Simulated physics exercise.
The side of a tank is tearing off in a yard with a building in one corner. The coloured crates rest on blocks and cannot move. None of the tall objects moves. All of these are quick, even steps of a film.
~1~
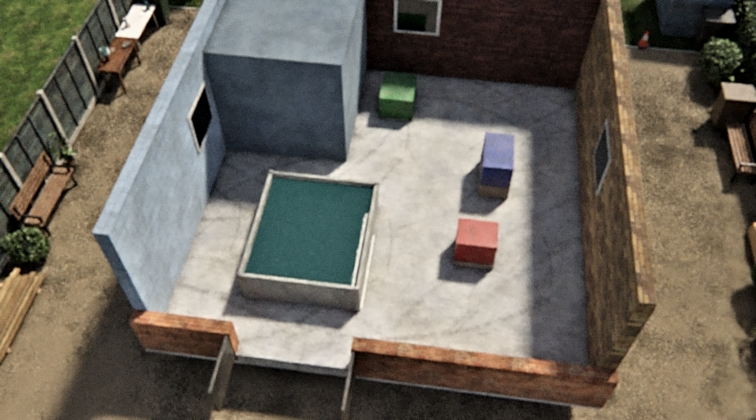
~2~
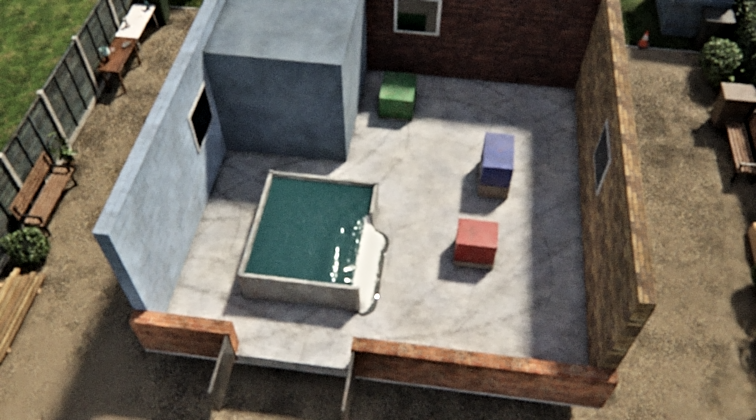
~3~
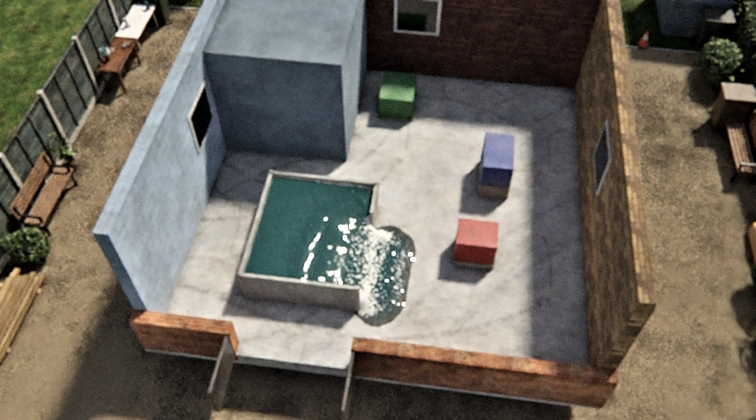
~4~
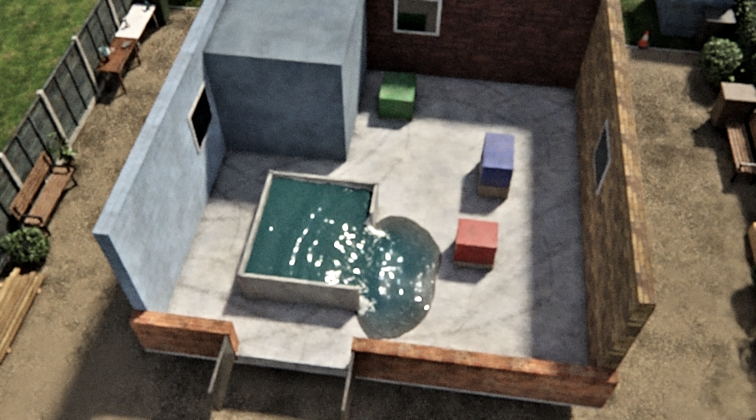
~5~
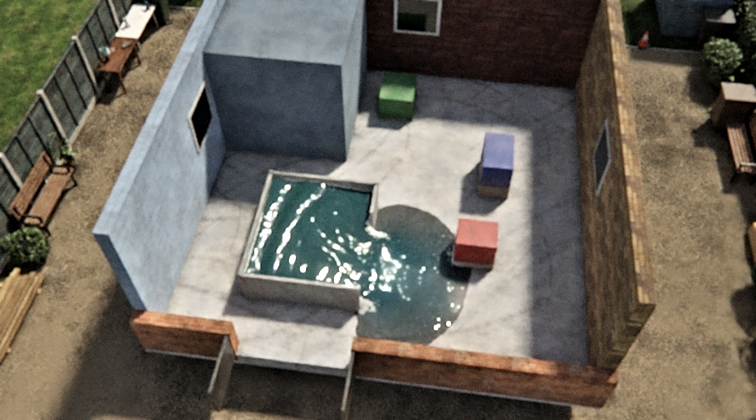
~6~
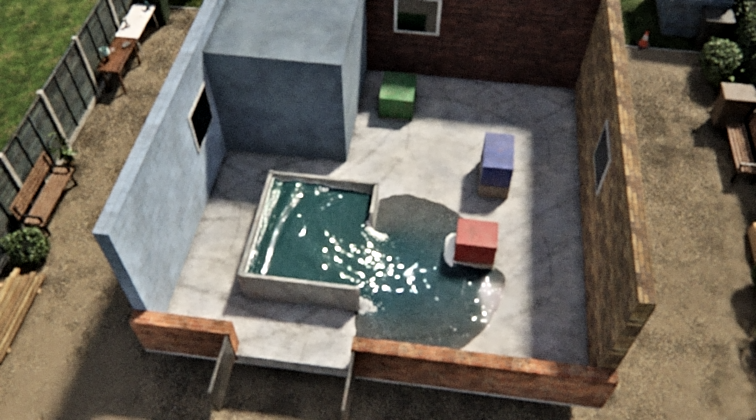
Water bursts from the right side of a tank and spreads around a red block.
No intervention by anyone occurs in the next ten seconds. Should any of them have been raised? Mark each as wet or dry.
Blue crate: Dry; red crate: Wet; green crate: Wet.
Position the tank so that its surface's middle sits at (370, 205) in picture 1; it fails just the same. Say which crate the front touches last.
Last comes the one in green.
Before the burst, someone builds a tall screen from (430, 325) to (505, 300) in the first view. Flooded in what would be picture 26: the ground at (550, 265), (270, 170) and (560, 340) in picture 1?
First inundated, then unwetted, then inundated.
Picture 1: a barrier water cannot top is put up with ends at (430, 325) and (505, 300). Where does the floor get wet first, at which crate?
Looks like the red one.
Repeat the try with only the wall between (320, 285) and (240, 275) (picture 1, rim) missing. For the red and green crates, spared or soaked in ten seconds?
Note - red remains untouched, green remains untouched.
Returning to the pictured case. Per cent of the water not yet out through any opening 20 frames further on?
Estimate: Near 100 %.
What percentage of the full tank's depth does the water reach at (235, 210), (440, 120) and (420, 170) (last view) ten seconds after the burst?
I'd put them at close to 0 per cent, then 16 per cent, then 14 per cent.
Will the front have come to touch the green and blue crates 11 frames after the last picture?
Looking at green, I'd say the flood is elsewhere, and at blue, the flood got there.
A moment on, water covers 30 % of the floor; the blue crate water round its plinth, the red crate water round its plinth, the green crate not reached.
Next, water covers 40 % of the floor; the blue crate water round its plinth, the red crate water round its plinth, the green crate not reached.
Then, water covers 55 % of the floor; the blue crate water round its plinth, the red crate water round its plinth, the green crate water round its plinth.
Later, water covers 75 % of the floor; the blue crate water round its plinth, the red crate water round its plinth, the green crate water round its plinth.
In the end, water covers 95 % of the floor; the blue crate stayed above the water, the red crate was topped, the green crate was topped.
